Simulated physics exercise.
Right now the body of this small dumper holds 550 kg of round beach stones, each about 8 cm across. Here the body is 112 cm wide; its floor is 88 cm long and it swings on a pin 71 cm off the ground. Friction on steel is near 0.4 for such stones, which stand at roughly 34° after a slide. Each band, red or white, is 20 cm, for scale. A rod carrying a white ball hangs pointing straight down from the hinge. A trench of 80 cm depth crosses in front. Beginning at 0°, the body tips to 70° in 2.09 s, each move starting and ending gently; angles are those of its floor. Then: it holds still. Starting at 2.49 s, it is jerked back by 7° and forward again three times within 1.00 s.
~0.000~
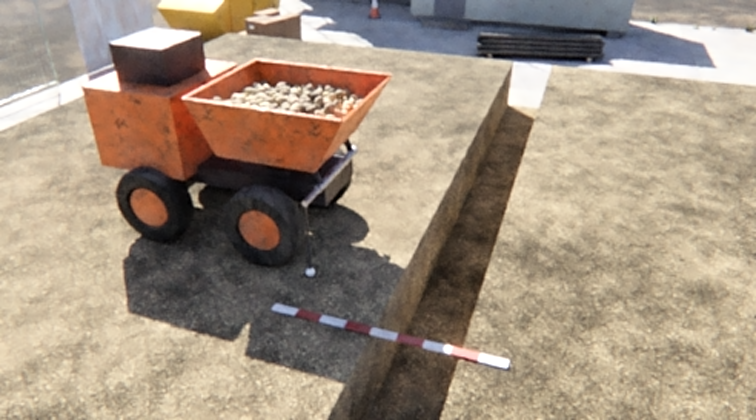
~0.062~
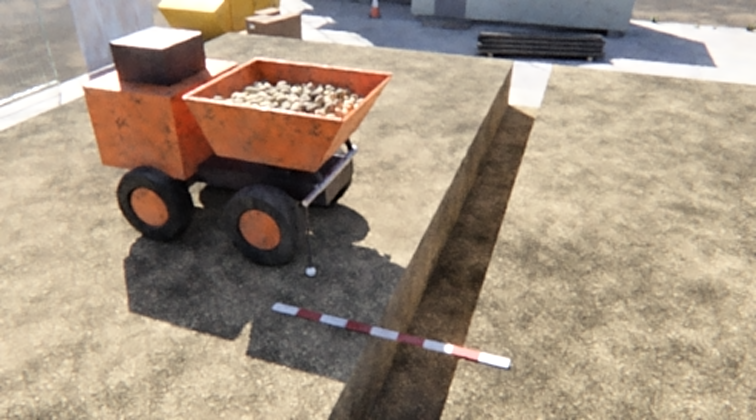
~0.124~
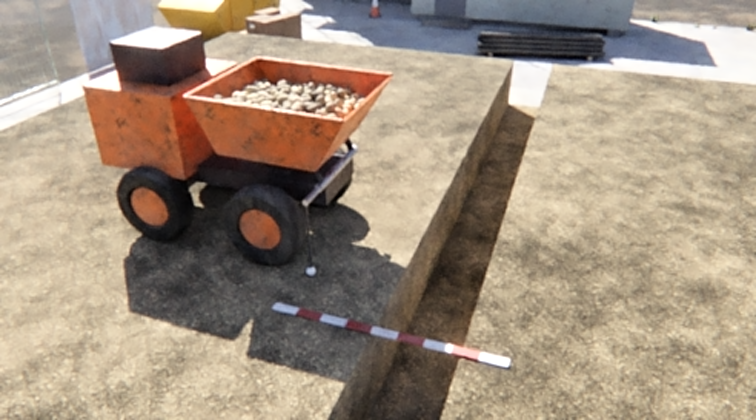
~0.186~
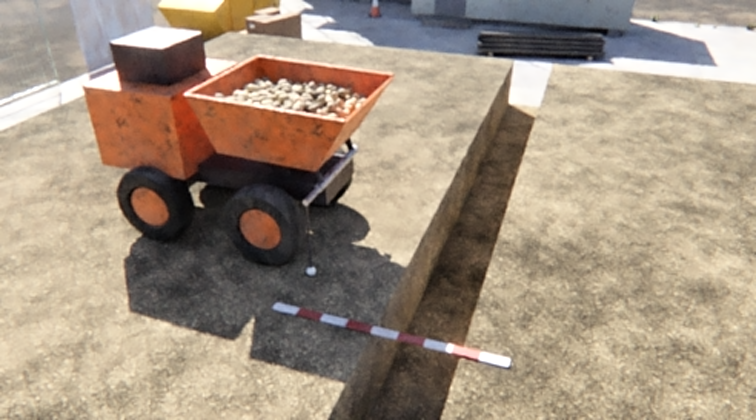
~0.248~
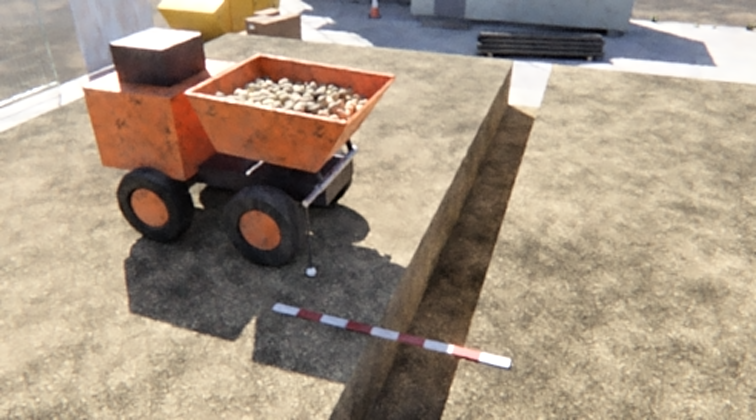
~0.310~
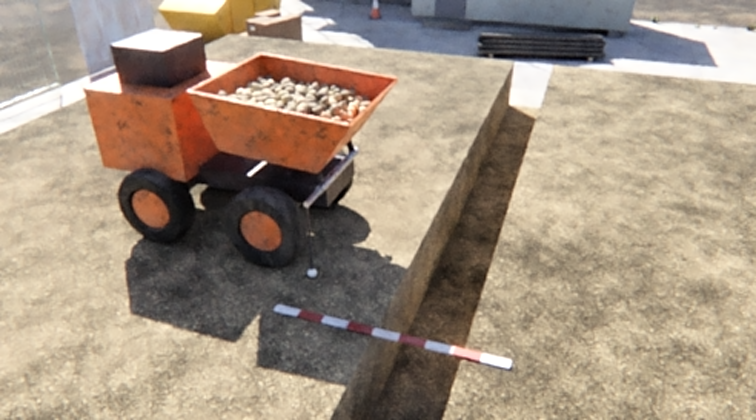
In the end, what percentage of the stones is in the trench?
Roughly 95 percent of the stones.
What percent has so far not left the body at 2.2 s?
About 65 per cent.
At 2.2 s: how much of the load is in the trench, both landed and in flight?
Something like 35 in a hundred.
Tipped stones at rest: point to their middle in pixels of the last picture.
Roughly (452, 322), I'd say.
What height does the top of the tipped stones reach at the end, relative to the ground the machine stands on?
Near 8 cm up from the ground.
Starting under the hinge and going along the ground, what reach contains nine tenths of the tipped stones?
About 130 cm ahead of the hinge.
After 1.6 s the floor is at 59°; 100 % in the body; the foremost stones are at (424, 174).
After 2.2 s the floor is at 70°; 65 % in the body, 34 % in the trench, 1 % past the trench; the foremost stones are at (494, 278).
After 3.9 s the floor is at 70°; 13 % in the body, 80 % in the trench, 7 % past the trench; the foremost stones are at (590, 288).
After 6.7 s the floor is at 70°; 0 % in the body, 93 % in the trench, 7 % past the trench; the foremost stones are at (590, 288).
